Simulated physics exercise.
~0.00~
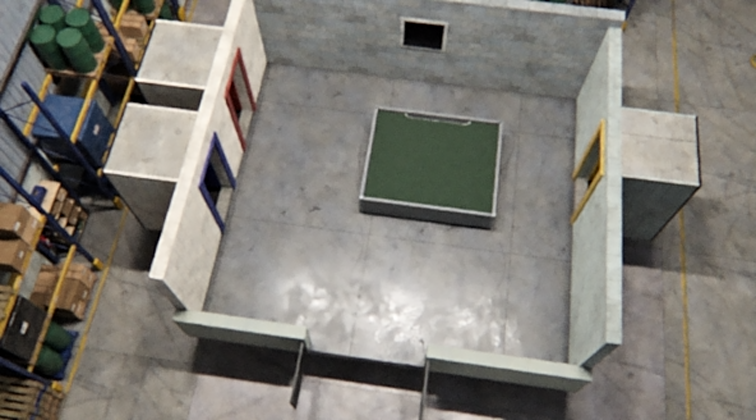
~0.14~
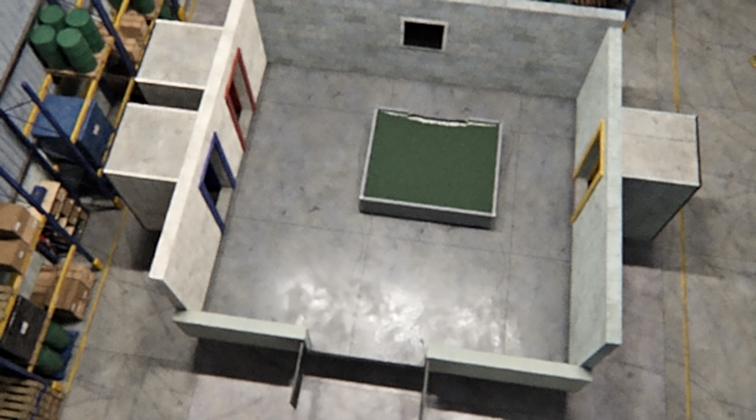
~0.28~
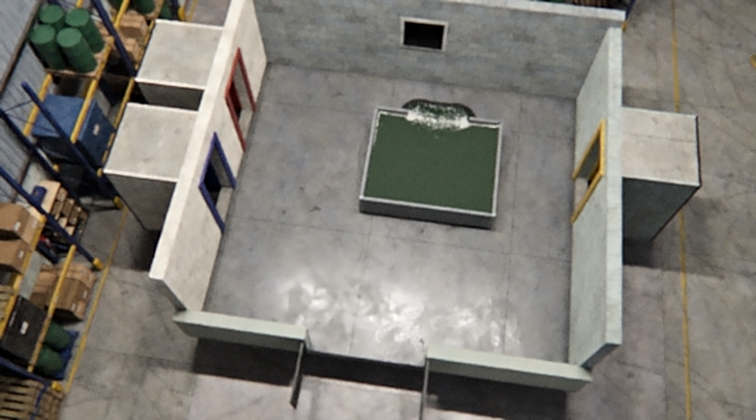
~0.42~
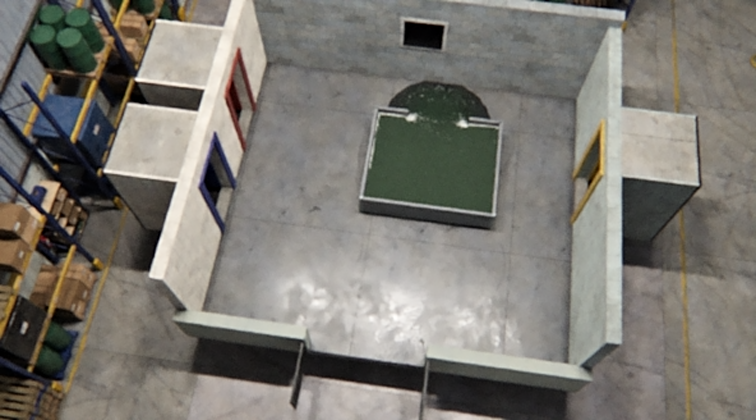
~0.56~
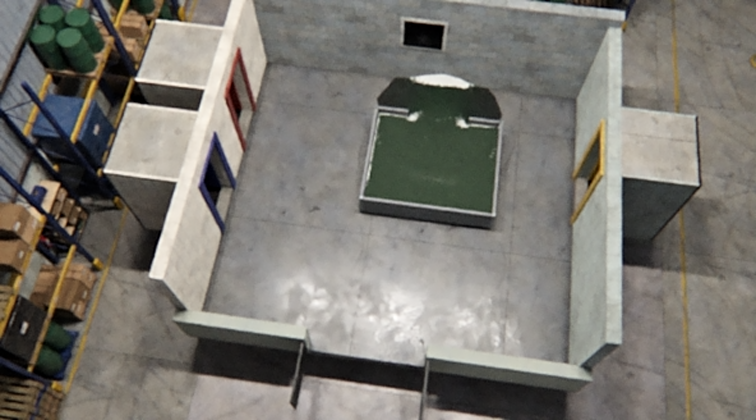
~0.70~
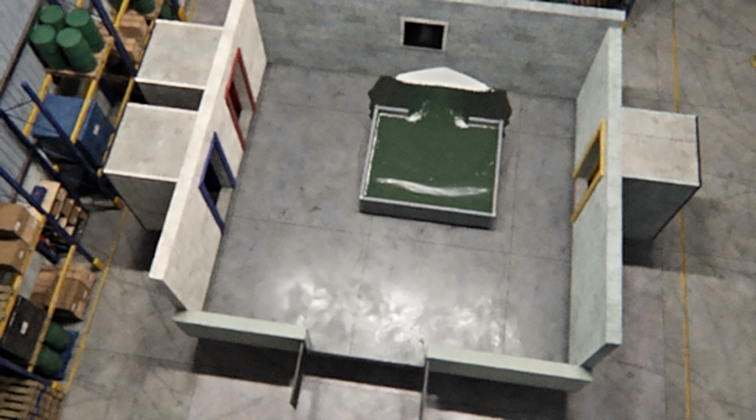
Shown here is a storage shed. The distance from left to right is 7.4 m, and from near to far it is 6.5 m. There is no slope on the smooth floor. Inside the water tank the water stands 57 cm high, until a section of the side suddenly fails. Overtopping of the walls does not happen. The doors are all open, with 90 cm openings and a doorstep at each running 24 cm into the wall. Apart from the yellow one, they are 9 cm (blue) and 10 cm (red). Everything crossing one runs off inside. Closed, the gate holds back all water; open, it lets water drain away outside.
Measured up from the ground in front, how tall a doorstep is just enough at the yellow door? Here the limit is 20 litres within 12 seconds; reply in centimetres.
It needs to be about 5.5 cm tall.
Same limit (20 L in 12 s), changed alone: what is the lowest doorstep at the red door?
Red door - some 10.5 centimetres.
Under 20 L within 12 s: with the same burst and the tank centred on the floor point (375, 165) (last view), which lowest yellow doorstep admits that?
A height near 7.0 cm.
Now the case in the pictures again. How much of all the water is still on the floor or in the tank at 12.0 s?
Remaining share: Around 90 %.
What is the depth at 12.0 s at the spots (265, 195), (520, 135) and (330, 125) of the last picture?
Roughly 4, 4 and 3 cm, in turn.
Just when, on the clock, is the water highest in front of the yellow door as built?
3.8 s.
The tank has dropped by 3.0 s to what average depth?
I'd put it near 31 cm.
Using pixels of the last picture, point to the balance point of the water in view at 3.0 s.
The balance point sits at roughly (434, 142).
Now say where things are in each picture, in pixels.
The first frame shows the water tank at (433, 161) is whole and still, 57 cm deep; the yellow door at (586, 178) is dry.
In the second frame, the front is at a hidden place, 0.3 m from the gap on the far side; 0.3 m2 of floor is wet, 57 cm left at the back.
In the third frame, water pours out on the far side and has run 0.7 m, to (421, 102); about 10 cm deep outside, 57 cm at the back.
In the fourth frame, the front is at (423, 85), 1.2 m from the gap on the far side; 2.1 m2 of floor is wet, 57 cm left at the back.
In the fifth frame, the front is at (484, 88), 1.4 m from the gap on the far side; 2.9 m2 of floor is wet, 57 cm left at the back.
In the sixth frame, water pours out on the far side and has run 1.5 m, to (386, 76); about 8 cm deep outside, 56 cm at the back; the yellow door at (586, 178), 3.4 m from the gap, is still 2.4 m from the nearest water.
After 1.4 s water covers 10 % of the floor, deepest (45 cm) near (438, 89); it has not reached the yellow door.
After 3.0 s water covers 35 % of the floor, deepest (32 cm) near (569, 98); 8 cm at the yellow door, 0 litres in over its 19 cm doorstep.
After 12.0 s water covers 100 % of the floor, deepest (10 cm) near (370, 221); 4 cm at the yellow door, 0 litres in over its 19 cm doorstep.
At the yellow door as built, the water arrived by 2.5 s and peaked near 10 cm at 3.8 s.
With a doorstep of 4.5 cm, 29 litres would have come in within the 12 s; with 6 cm, 13 litres. So under 20 litres takes about 5.5 cm.
